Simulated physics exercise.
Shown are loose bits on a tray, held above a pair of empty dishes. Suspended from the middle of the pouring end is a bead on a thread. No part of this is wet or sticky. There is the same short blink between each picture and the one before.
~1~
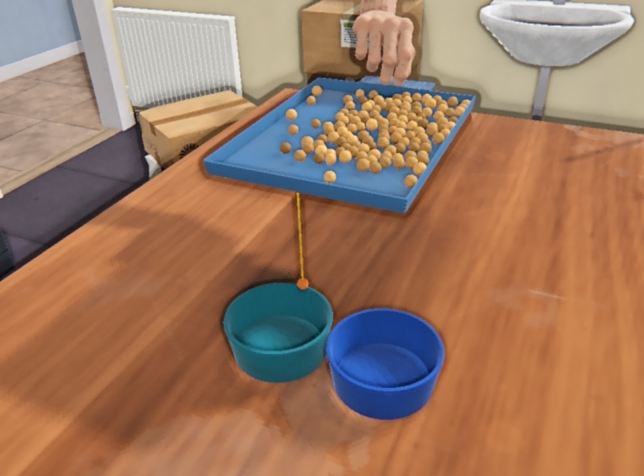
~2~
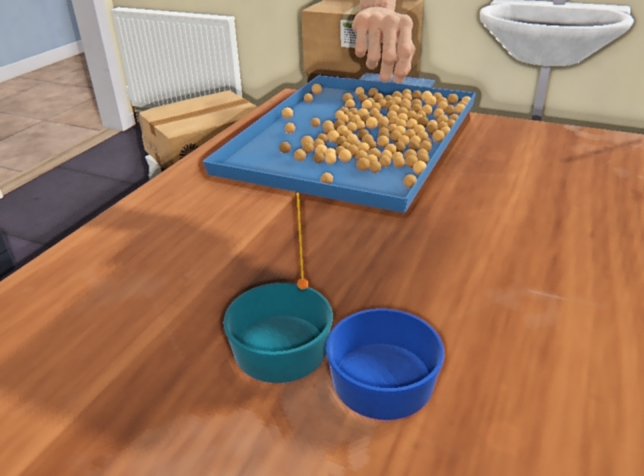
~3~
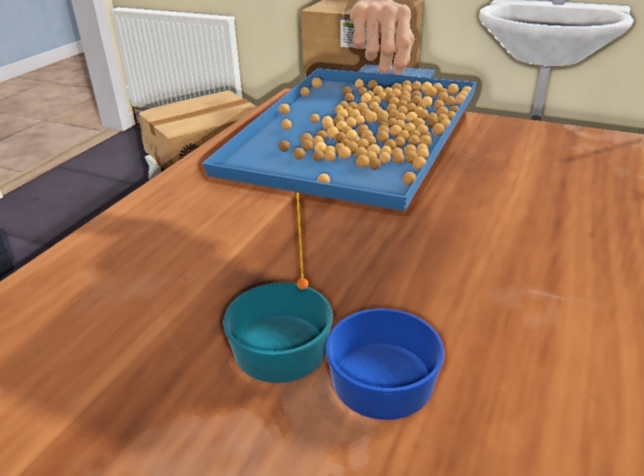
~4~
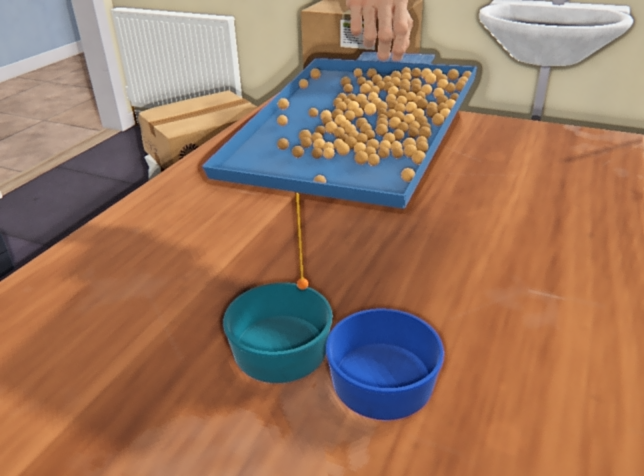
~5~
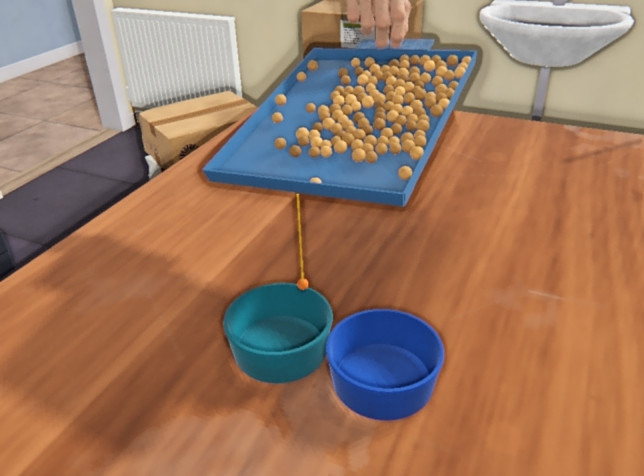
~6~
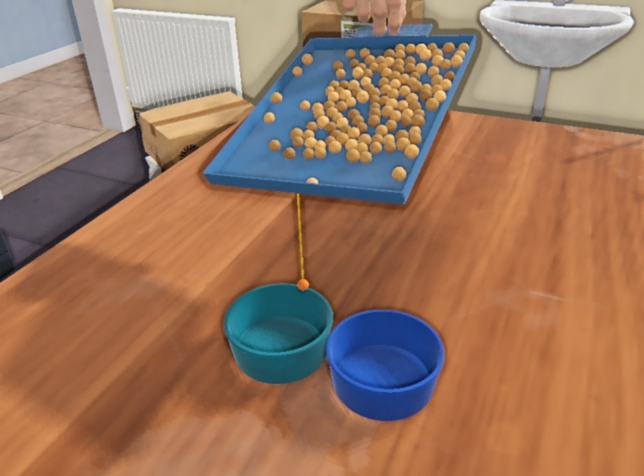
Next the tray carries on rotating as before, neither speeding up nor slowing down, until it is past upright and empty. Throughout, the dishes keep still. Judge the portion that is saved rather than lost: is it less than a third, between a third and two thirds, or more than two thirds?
The dishes end up with below a third of the load.
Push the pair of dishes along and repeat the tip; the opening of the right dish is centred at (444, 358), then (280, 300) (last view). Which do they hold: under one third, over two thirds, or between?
Try 1 - less than a third; try 2 - beyond two thirds.
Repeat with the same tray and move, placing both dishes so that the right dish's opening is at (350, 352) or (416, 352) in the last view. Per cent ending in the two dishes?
Trial 1: 40 percent; trial 2: 10 percent.
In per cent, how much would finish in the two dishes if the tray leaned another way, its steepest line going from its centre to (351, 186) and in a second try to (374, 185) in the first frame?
I'd say some 90 in a hundred at first, then 80 in a hundred.
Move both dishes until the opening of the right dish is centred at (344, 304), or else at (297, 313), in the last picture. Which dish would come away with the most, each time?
The one on the left side first, then the one on the left side.
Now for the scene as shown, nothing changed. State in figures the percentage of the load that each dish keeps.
Left about 20, right about 0 in a hundred.
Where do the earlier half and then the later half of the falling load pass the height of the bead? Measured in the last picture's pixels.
First roughly (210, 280), then roughly (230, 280).
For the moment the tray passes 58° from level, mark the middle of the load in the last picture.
I'd put the middle of the pieces at roughly (253, 161).
Soon after the last picture, tray tipped steeply; most on the tray; a stray few in the left dish; a small part outside both; a small part in the air.
A little later, tray tipped right over; about a quarter on the tray; a small part in the left dish; about half outside both; about a quarter in the air.
Later still, tray tipped past a quarter turn; about a quarter in the left dish; most outside both.
By the end, tray tipped past a quarter turn; none in the right dish; about a quarter in the left dish; most outside both.
